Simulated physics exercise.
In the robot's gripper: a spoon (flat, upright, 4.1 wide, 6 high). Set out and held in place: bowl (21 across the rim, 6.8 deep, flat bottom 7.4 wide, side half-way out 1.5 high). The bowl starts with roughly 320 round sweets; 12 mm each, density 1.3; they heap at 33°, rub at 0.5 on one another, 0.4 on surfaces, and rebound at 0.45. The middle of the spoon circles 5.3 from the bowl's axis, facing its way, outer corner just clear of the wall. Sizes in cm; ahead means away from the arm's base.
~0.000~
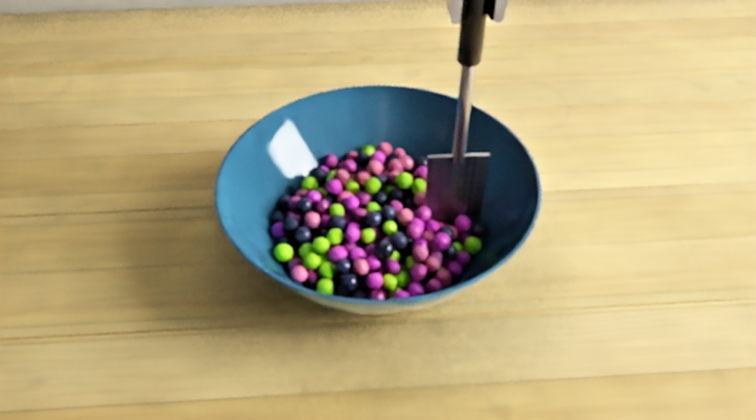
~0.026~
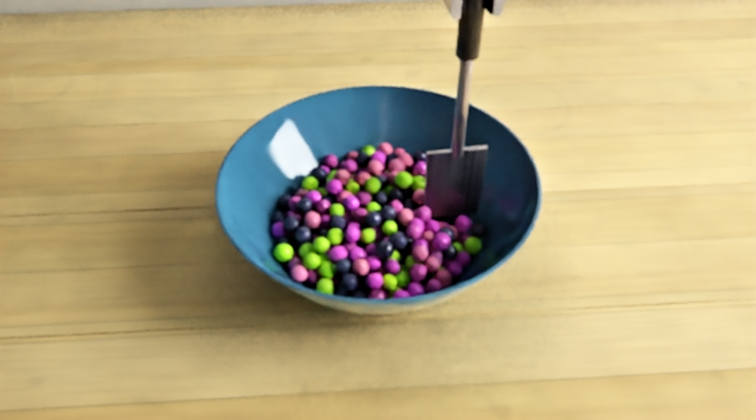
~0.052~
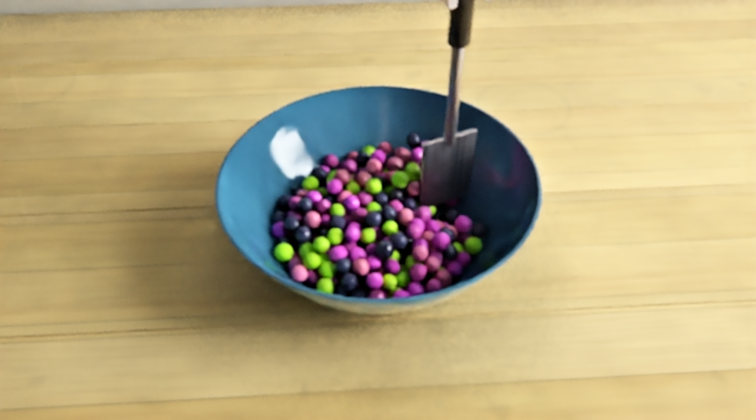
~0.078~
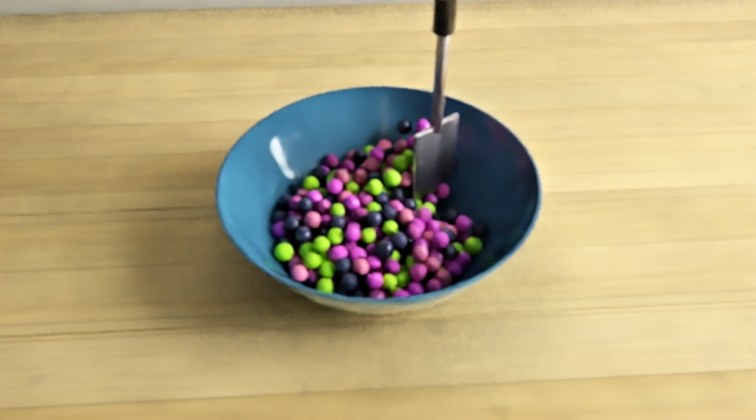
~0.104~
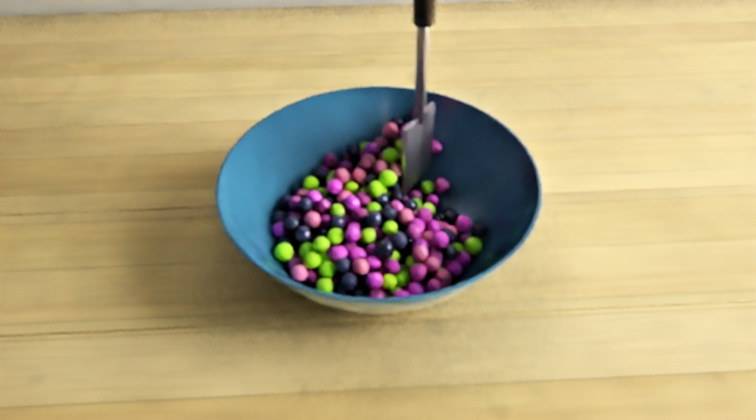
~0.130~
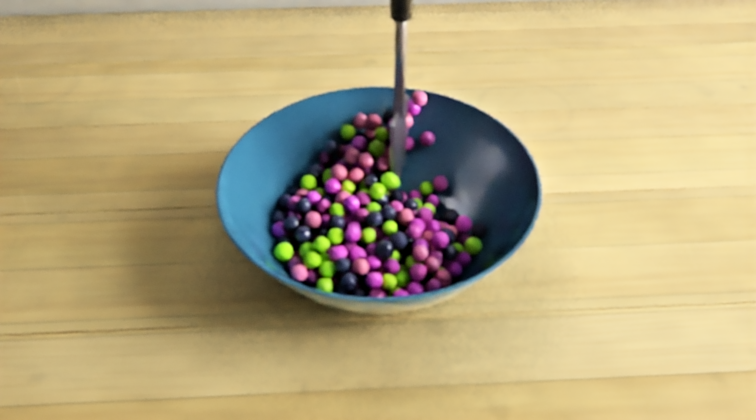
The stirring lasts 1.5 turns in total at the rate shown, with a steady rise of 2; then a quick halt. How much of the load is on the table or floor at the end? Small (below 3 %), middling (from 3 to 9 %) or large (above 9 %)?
Answer: Middling; from 3 to 9 % of the round sweets finish on the table or floor.
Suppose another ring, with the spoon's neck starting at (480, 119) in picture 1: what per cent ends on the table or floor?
About 0 per cent.
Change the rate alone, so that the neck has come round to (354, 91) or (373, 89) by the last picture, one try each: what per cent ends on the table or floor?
Some 15 and 15 per cent.
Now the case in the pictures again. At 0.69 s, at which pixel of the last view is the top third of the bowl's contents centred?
At about (392, 197).
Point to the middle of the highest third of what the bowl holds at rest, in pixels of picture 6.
Around (376, 216).
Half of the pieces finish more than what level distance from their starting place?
Roughly 4 cm.
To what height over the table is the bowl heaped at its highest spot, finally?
Some 5.5 cm.
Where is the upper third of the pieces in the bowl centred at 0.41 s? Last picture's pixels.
Around (379, 264).
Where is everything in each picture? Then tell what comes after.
The spoon neck at (461, 137), 0° round; upper third of the load around (373, 212), from x 280 to 480, top at y 150; 320 in the bowl, in the first picture.
The spoon neck at (459, 131), 6° round; upper third of the load around (373, 206), from x 280 to 480, top at y 150, in the second picture.
The spoon neck at (452, 119), 21° round; upper third of the load around (374, 201), from x 280 to 480, top at y 140, in the third picture.
The spoon neck at (438, 106), 38° round; upper third of the load around (374, 198), from x 280 to 480, top at y 125, in the fourth picture.
The spoon neck at (420, 97), 54° round; upper third of the load around (373, 197), from x 280 to 480, top at y 115, in the fifth picture.
The spoon neck at (399, 92), 71° round; upper third of the load around (367, 196), from x 280 to 480, top at y 100; 320 in the bowl, in the sixth picture.
After 0.41 s, 254° round, highest piece 8 above the table; 316 in the bowl, 3 on the table or floor, 1 in flight or on the tool.
After 0.69 s, 76° round, highest piece 7 above the table; 306 in the bowl, 12 on the table or floor, 2 in flight or on the tool.
After 1.03 s, 180° round, highest piece 6 above the table; 305 in the bowl, 15 on the table or floor.
After 1.73 s, 180° round, highest piece 5 above the table; 305 in the bowl, 15 on the table or floor.
In the end, 305 in the bowl, 15 on the table or floor. That is 5 % on the table or floor.
